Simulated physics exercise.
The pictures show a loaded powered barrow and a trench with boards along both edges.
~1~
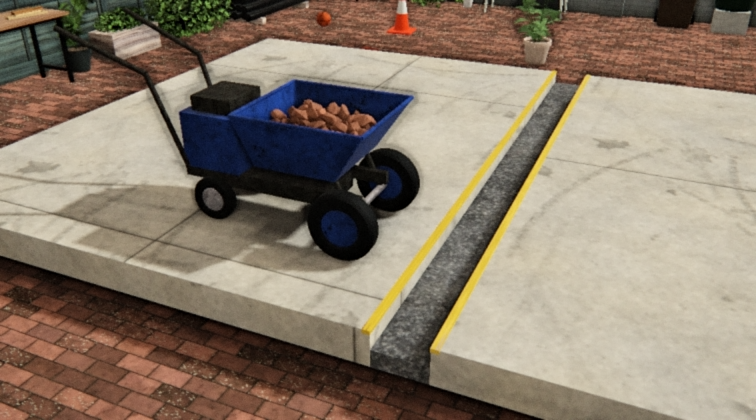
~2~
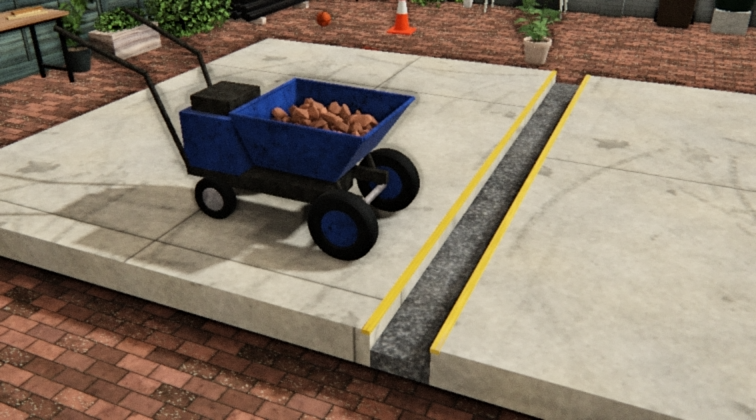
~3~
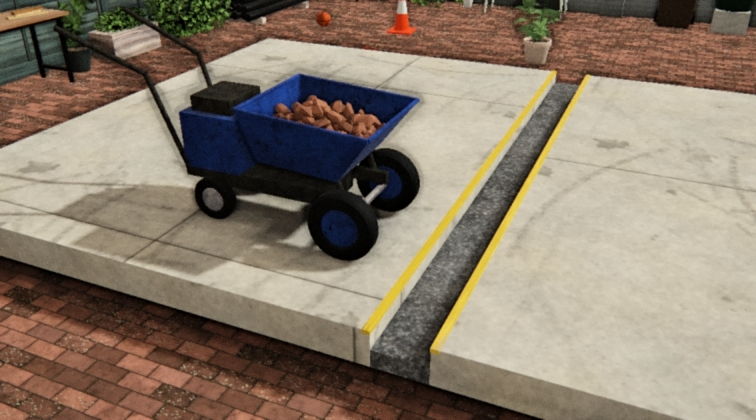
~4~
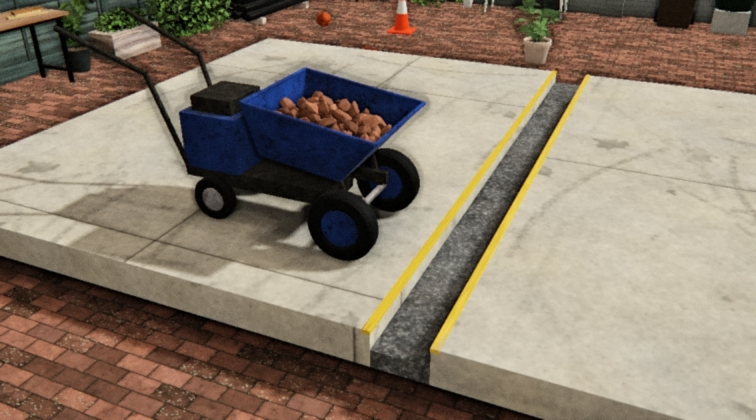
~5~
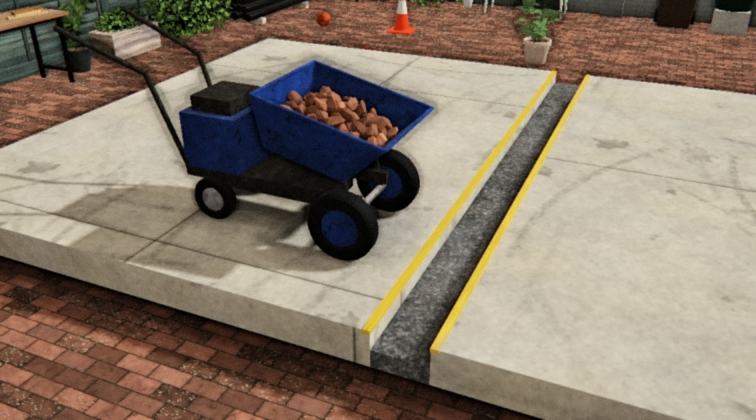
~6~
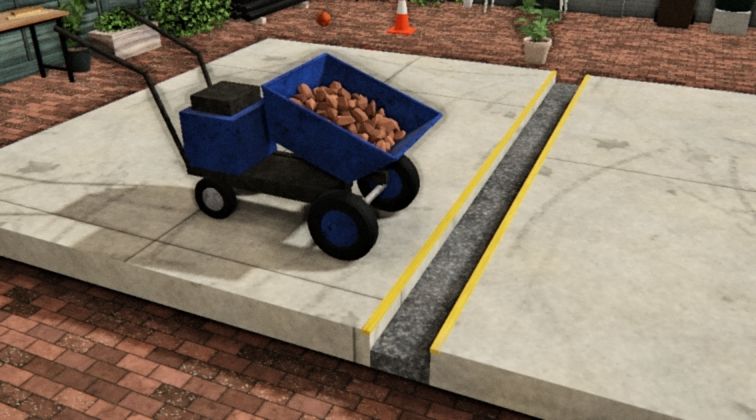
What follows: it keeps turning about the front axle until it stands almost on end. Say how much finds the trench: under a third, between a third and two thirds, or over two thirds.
In the trench: Between a third and two thirds.
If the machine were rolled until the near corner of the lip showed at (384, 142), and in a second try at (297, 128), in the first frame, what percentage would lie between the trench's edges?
About 10 and 50 per cent.
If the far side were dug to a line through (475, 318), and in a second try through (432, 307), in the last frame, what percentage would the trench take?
The first gives 80 %, the second 10 %.
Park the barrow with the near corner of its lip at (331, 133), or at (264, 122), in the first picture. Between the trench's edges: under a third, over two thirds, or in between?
One: Over two thirds. Two: Less than a third.
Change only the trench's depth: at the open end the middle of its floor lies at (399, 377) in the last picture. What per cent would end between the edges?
About 60 per cent.
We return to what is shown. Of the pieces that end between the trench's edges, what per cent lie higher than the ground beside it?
Some 30 per cent.
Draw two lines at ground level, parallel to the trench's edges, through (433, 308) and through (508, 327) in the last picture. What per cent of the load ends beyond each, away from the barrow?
In turn 60 and 10 in a hundred.
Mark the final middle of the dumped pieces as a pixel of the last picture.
Near (478, 250).
Just after the last frame, skip tipped steeply; every one in the skip.
A moment on, skip tipped right over; the larger part in the skip; about a tenth in or heaped over the trench; about a tenth beyond it; just a few falling.
Further on, skip tipped right over; about a tenth in the skip; roughly half in or heaped over the trench; roughly a third beyond it.
When it is over, skip tipped right over; about a tenth in the skip; roughly half in or heaped over the trench; roughly a third beyond it.
